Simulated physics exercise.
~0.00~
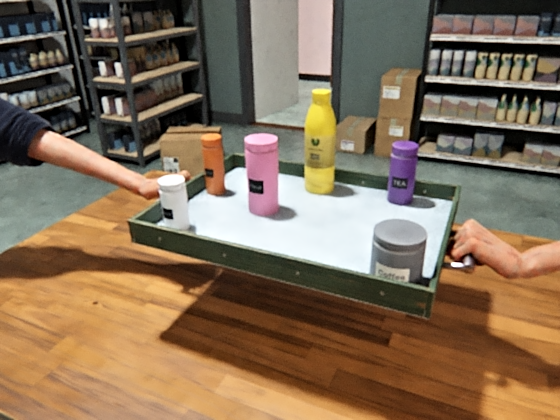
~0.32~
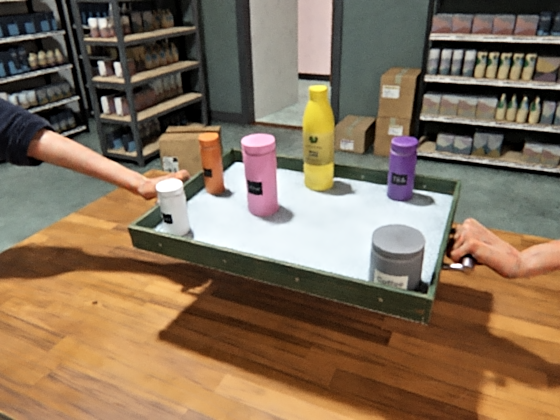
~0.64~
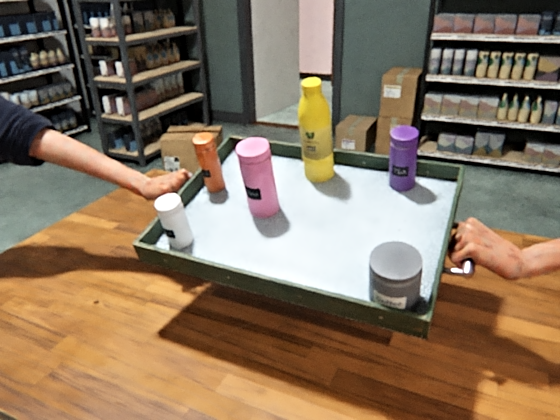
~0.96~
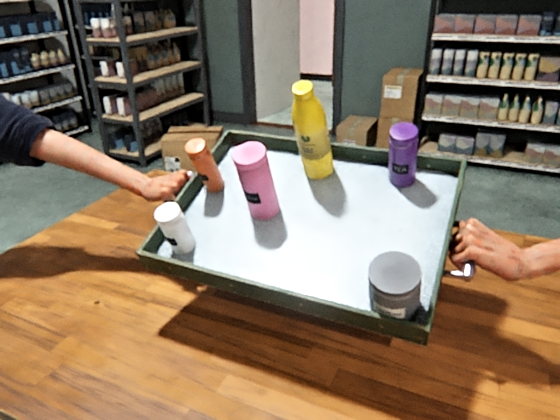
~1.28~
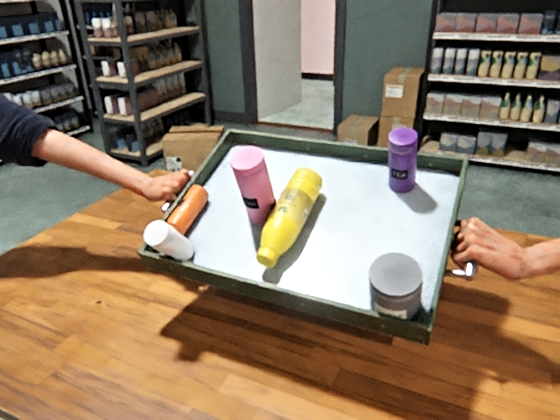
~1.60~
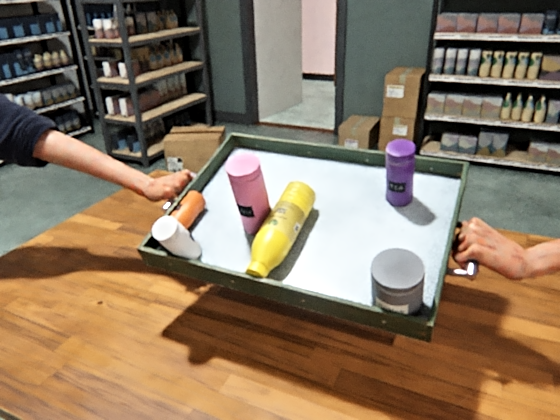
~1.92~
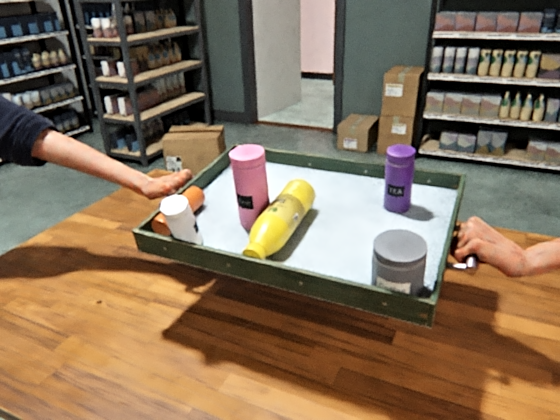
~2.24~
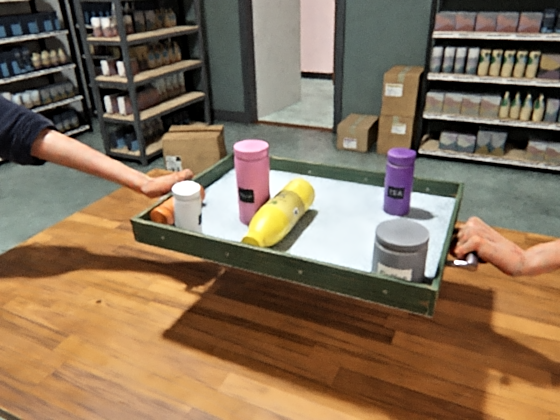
A tall yellow bottle toppled toward the near side of a tray as two hands tilted it, and an orange container fell over too; the hands then levelled the tray, leaving those two lying down while the pink, purple, grey and white containers stood.
